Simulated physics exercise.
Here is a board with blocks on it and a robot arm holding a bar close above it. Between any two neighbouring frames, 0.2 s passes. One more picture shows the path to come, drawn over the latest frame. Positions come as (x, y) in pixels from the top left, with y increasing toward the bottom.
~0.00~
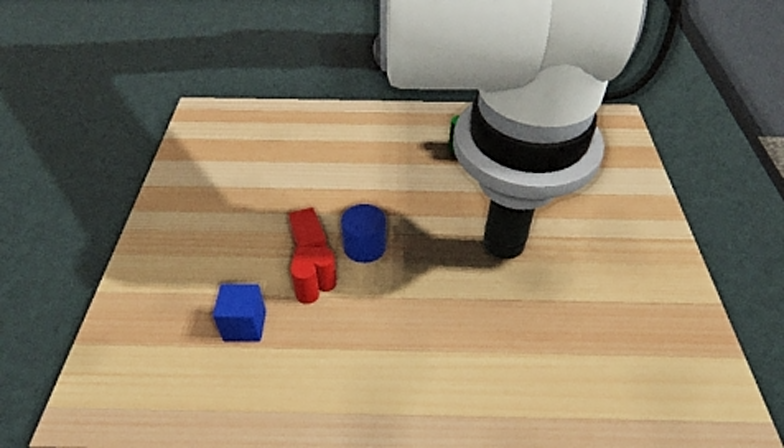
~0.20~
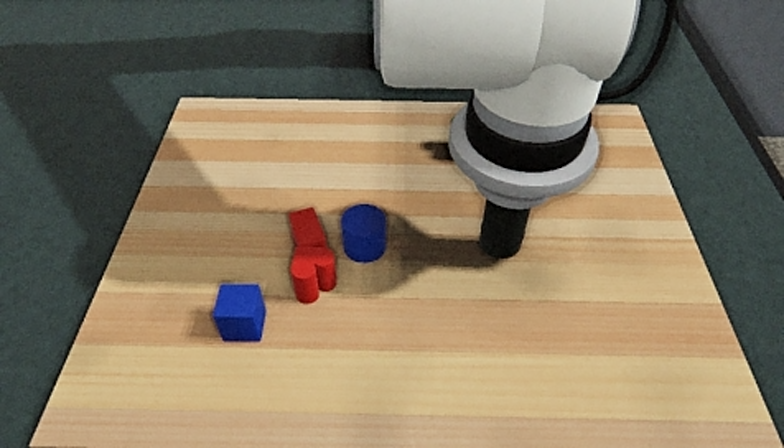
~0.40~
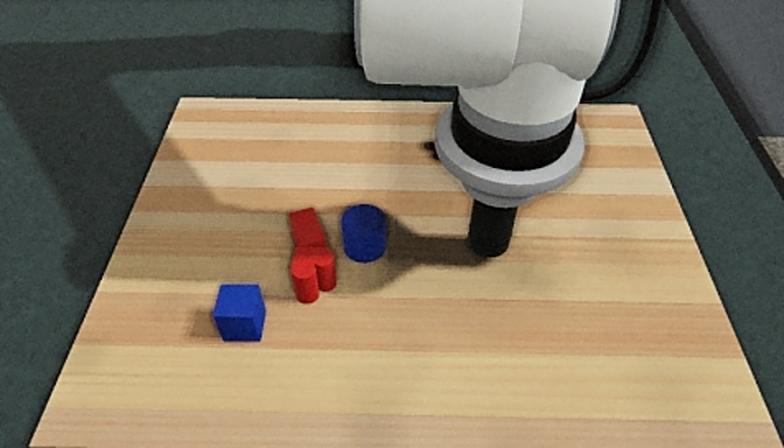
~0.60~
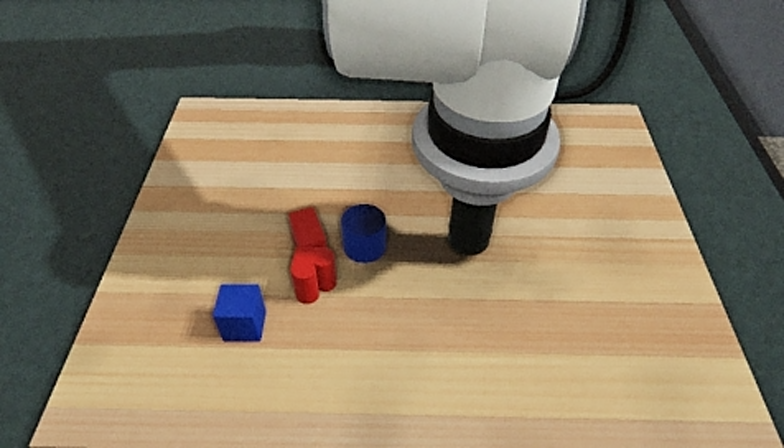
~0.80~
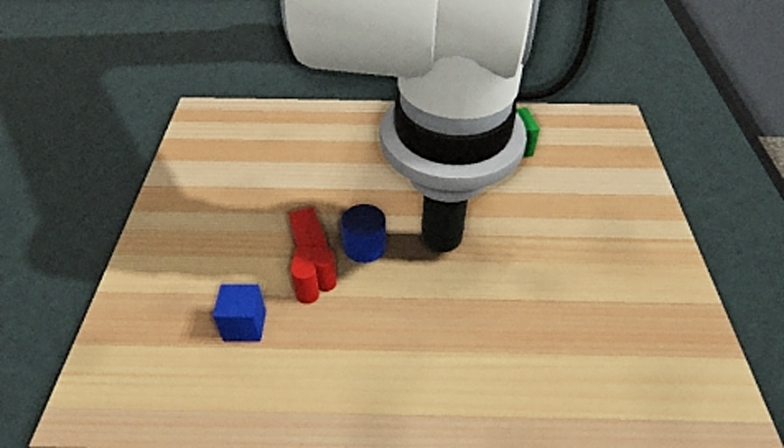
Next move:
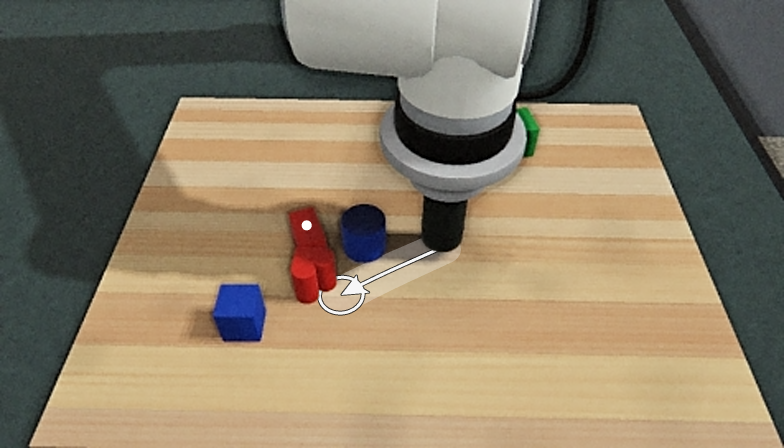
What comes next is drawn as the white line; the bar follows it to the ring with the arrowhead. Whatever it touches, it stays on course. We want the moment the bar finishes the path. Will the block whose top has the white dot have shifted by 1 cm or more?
No
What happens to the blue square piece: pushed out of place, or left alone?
At the end of the path, it will still be in place.
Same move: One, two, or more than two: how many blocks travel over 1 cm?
I'm going with one.
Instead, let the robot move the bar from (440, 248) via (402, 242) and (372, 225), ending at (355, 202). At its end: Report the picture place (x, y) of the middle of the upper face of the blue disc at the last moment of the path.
I predict (331, 212).
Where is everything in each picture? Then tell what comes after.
The first picture shows bar tip at (504, 244); block tops, blue square piece at (236, 300); red rectangle at (307, 225); red heart block at (310, 260); blue disc at (364, 219).
The second picture shows bar at (500, 244); blocks unchanged.
The third picture shows bar at (488, 243); blocks unchanged.
The fourth picture shows bar at (468, 241); blocks unchanged.
The fifth picture shows bar at (441, 238); blue square piece at (236, 300); red rectangle at (307, 225); red heart block at (310, 260); blue disc at (364, 219).
Path on the board, from (440, 248) directly to (341, 295); the dot is on the red rectangle.
What follows on the original path. One third of the way, bar at (408, 252); nothing pushed yet.
Two thirds of the way, bar at (375, 268); blue disc at (360, 219).
At the end, bar at (340, 285); blue square piece in place; red rectangle in place; red heart block at (293, 262), turned 15° clockwise; blue disc at (360, 219).
